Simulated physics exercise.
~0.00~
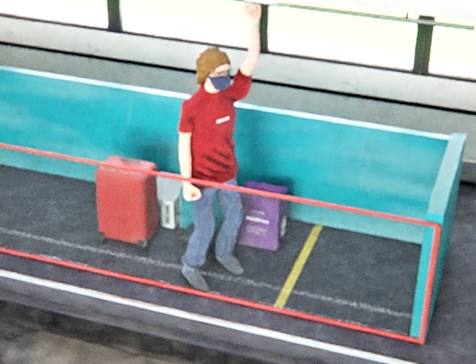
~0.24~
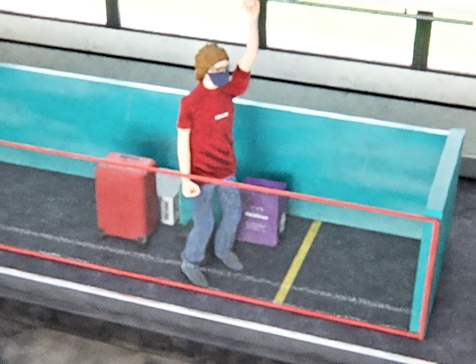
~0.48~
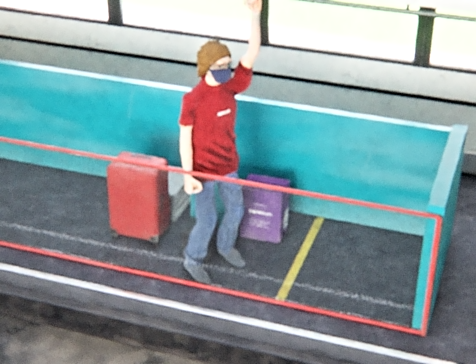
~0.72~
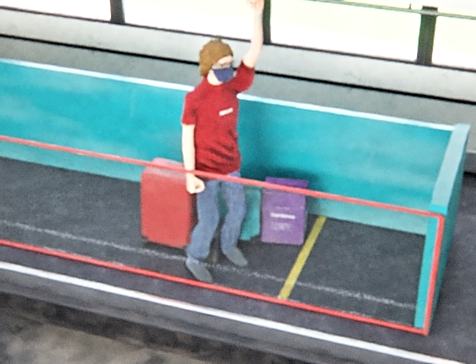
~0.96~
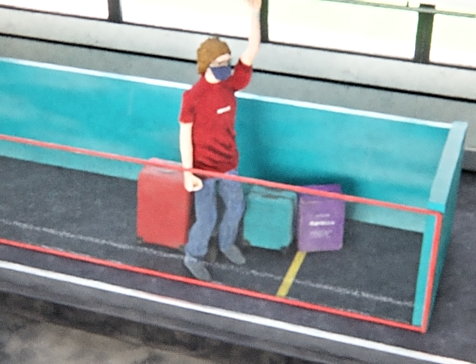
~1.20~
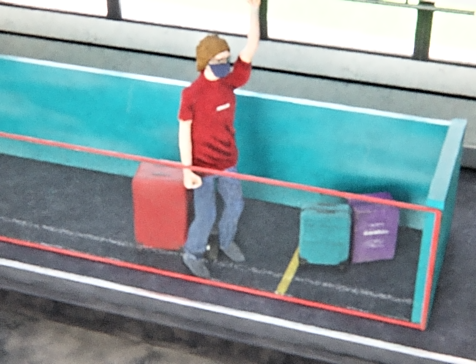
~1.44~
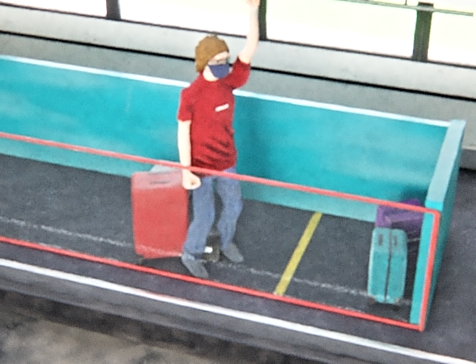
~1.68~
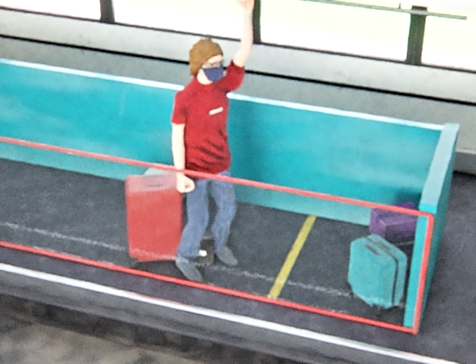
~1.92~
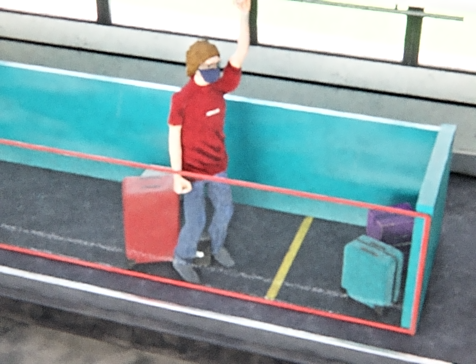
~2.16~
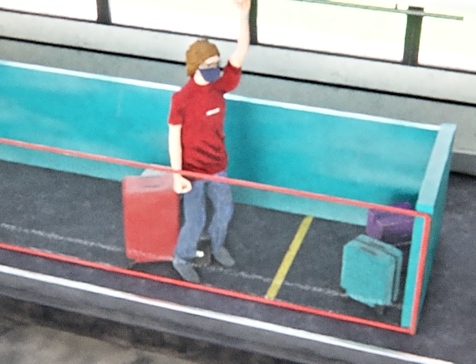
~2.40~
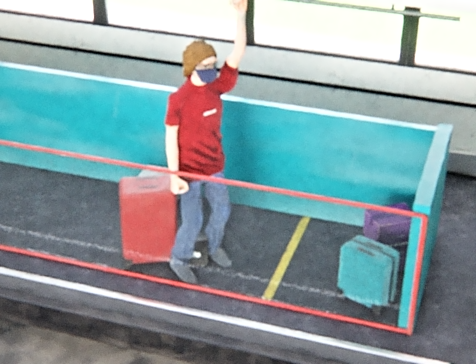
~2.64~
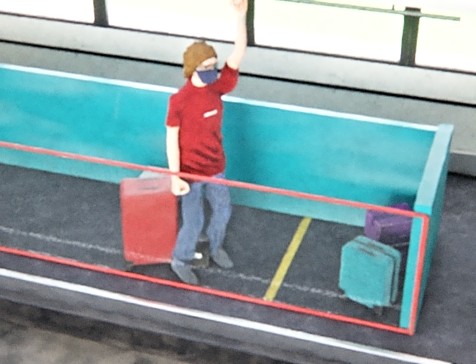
In a teal-walled bay beside some windows, a masked figure in a red shirt stood with one arm raised while the teal and purple cases slid right, over the yellow line to the end wall, and the big red case shifted slightly, staying short of it.
